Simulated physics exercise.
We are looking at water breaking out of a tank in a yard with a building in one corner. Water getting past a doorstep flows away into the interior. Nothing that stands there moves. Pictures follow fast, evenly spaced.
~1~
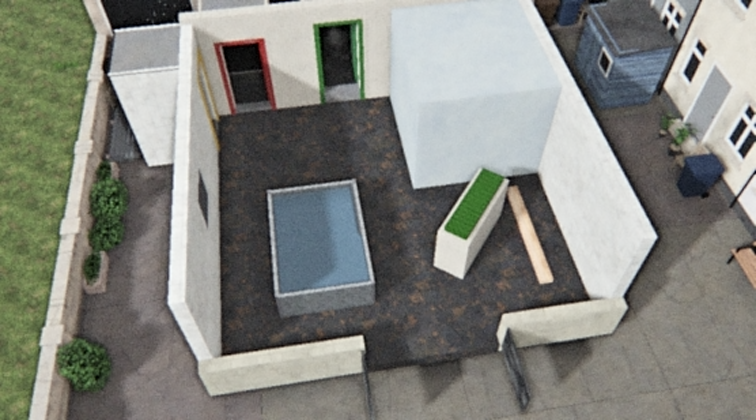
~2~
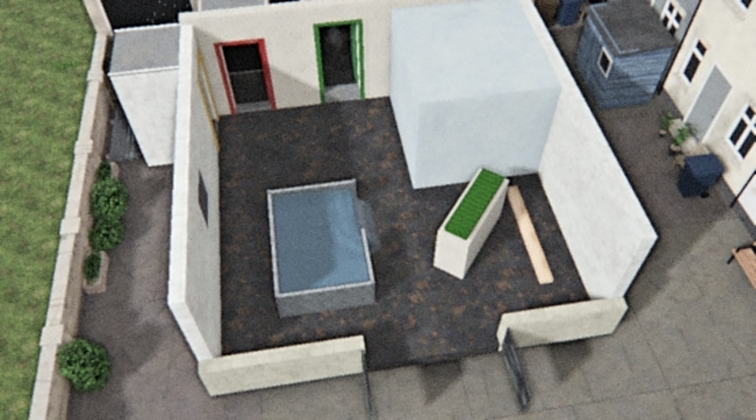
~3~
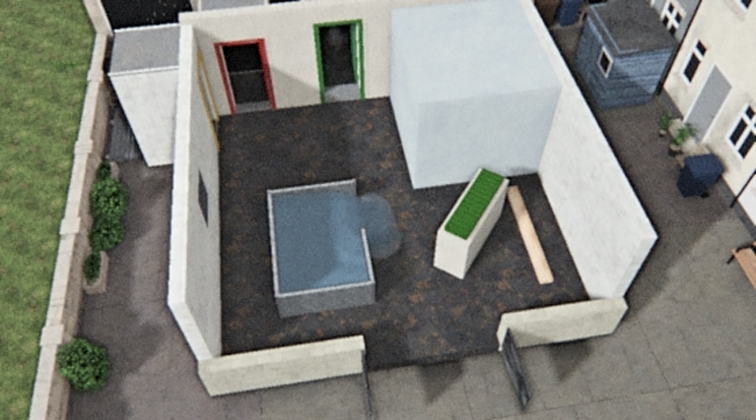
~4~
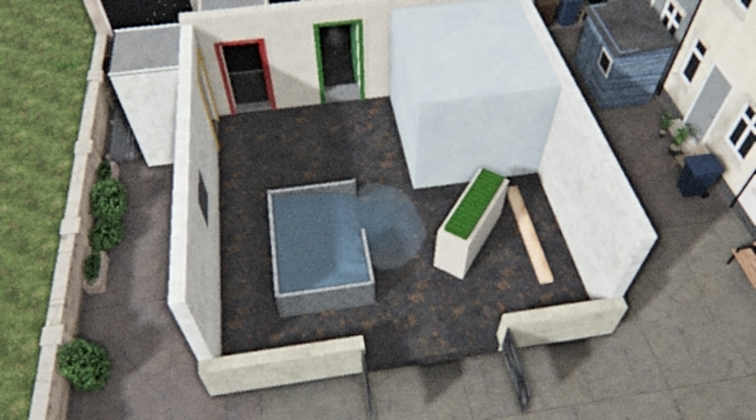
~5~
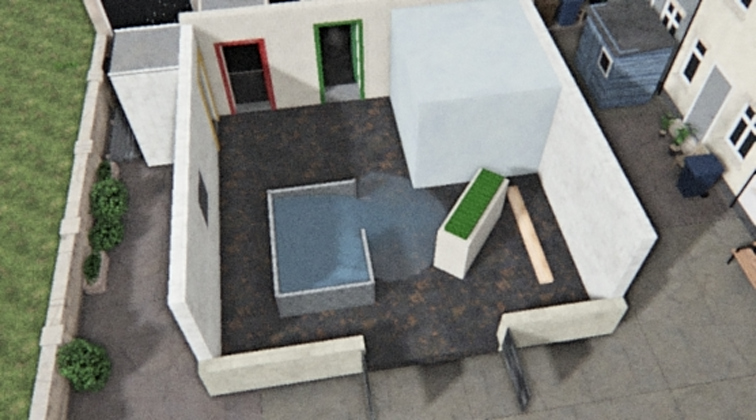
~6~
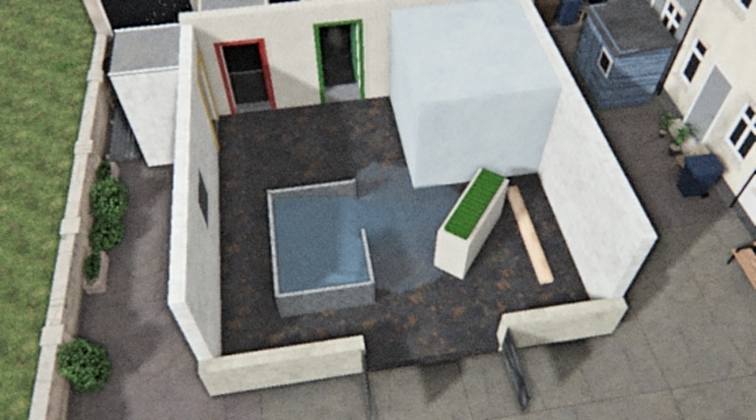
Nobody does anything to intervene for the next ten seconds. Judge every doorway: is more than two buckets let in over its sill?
My call: The red door stays at two or fewer, the green door stays at two or fewer, the yellow door stays at two or fewer.
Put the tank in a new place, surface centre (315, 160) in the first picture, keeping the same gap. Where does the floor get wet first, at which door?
The green-painted one.
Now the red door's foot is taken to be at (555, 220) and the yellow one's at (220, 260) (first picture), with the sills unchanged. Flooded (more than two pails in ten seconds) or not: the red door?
Then: The red one floods.
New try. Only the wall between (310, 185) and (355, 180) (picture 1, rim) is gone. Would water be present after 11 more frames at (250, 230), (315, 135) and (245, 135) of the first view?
The three spots, in order, are spared, inundated and inundated.
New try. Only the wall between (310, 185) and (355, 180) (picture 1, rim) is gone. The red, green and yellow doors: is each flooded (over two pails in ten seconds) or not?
Well, the red door gets past it, then the green door stays beneath it, and the yellow door gets past it.
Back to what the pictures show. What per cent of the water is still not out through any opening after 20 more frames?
My reading is around 98 percent.
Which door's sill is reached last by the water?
That would be the yellow-painted one.
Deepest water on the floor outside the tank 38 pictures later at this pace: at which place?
Approximate pixel: (594, 318).
A moment on, water covers 20 % of the floor; the red door not reached, the green door not reached, the yellow door not reached.
Next, water covers 35 % of the floor; the red door not reached, the green door not reached, the yellow door not reached.
Then, water covers 55 % of the floor; the red door wet at the sill, nothing in, the green door wet at the sill, nothing in, the yellow door not reached.
Later, water covers 75 % of the floor; the red door wet at the sill, nothing in, the green door wet at the sill, nothing in, the yellow door wet at the sill, nothing in.
In the end, water covers 95 % of the floor; the red door wet at the sill, nothing in, the green door wet at the sill, nothing in, the yellow door wet at the sill, nothing in.
